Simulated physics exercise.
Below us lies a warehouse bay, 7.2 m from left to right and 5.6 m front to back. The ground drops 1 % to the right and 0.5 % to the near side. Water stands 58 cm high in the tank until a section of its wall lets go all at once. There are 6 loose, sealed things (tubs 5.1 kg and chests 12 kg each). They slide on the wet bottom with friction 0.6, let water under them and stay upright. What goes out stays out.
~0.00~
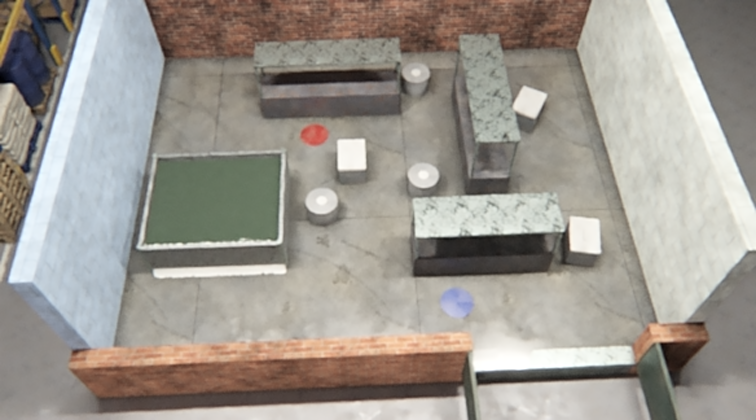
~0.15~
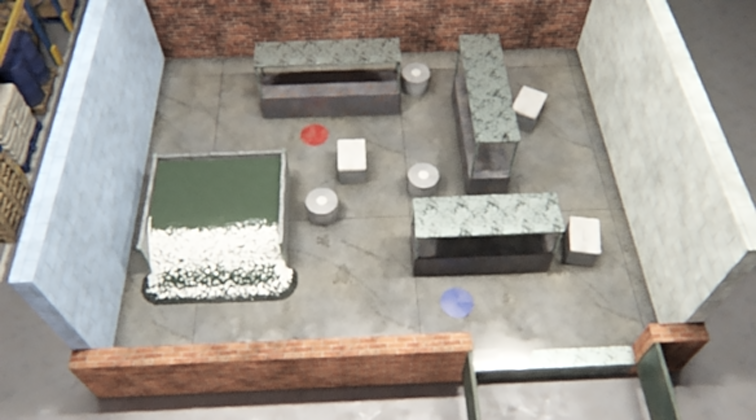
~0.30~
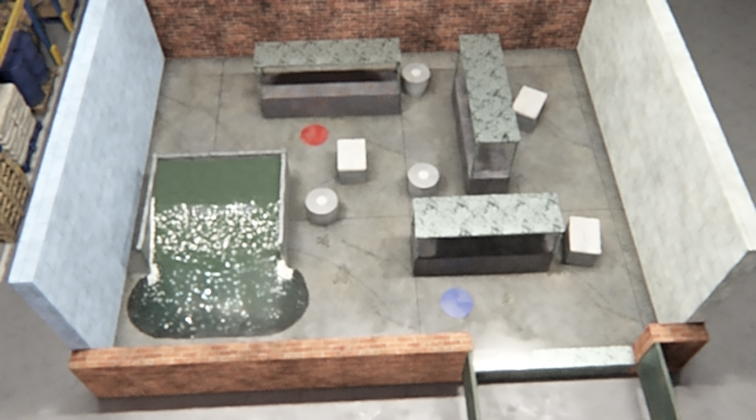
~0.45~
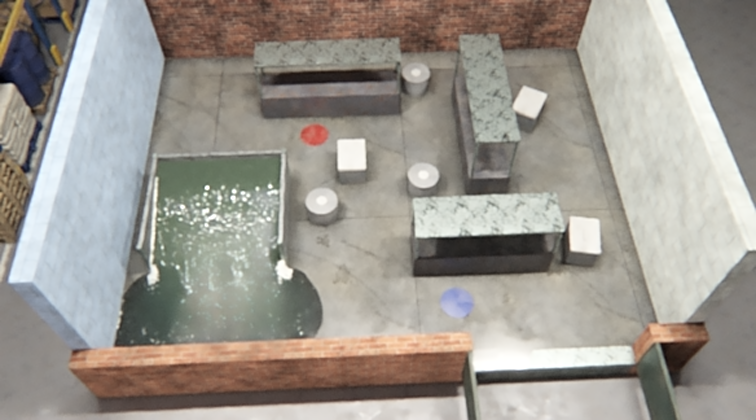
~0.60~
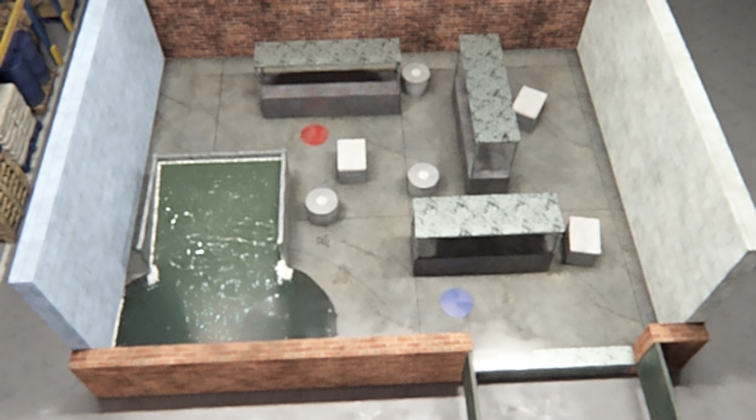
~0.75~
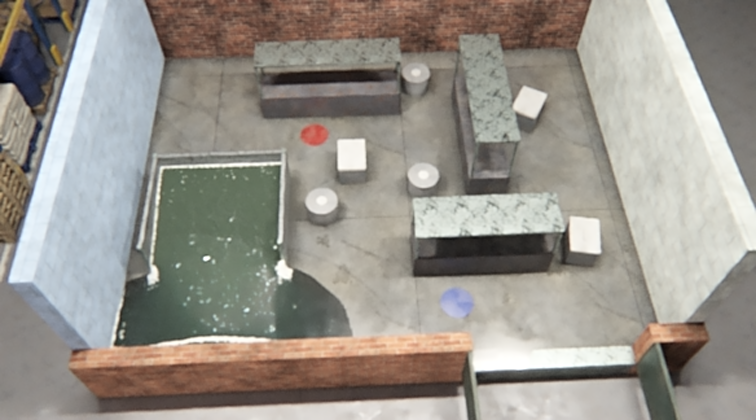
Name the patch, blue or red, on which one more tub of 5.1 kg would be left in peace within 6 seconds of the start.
Put it on red.
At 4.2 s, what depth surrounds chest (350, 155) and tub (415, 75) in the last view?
About 2 and 0 cm.
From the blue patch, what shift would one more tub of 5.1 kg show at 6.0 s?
About 300 cm.
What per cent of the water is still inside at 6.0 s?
Some 92 per cent remains.
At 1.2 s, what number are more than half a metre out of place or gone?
0 of them.
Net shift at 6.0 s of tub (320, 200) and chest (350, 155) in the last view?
In that order: 0 cm, 0 cm.
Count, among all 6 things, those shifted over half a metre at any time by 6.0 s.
I count 1.
After 1.2 s on blue it would be 0 cm off in 0 cm of water; on red it would be 0 cm off in 0 cm of water.
After 2.7 s on blue it would be 149 cm off in 8 cm of water; on red it would be 0 cm off in 0 cm of water.
After 4.2 s on blue it would be 250 cm off in 5 cm of water; on red it would be 0 cm off in 0 cm of water.
After 6.0 s on blue it would be 310 cm off in 3 cm of water; on red it would be 0 cm off in 1 cm of water.
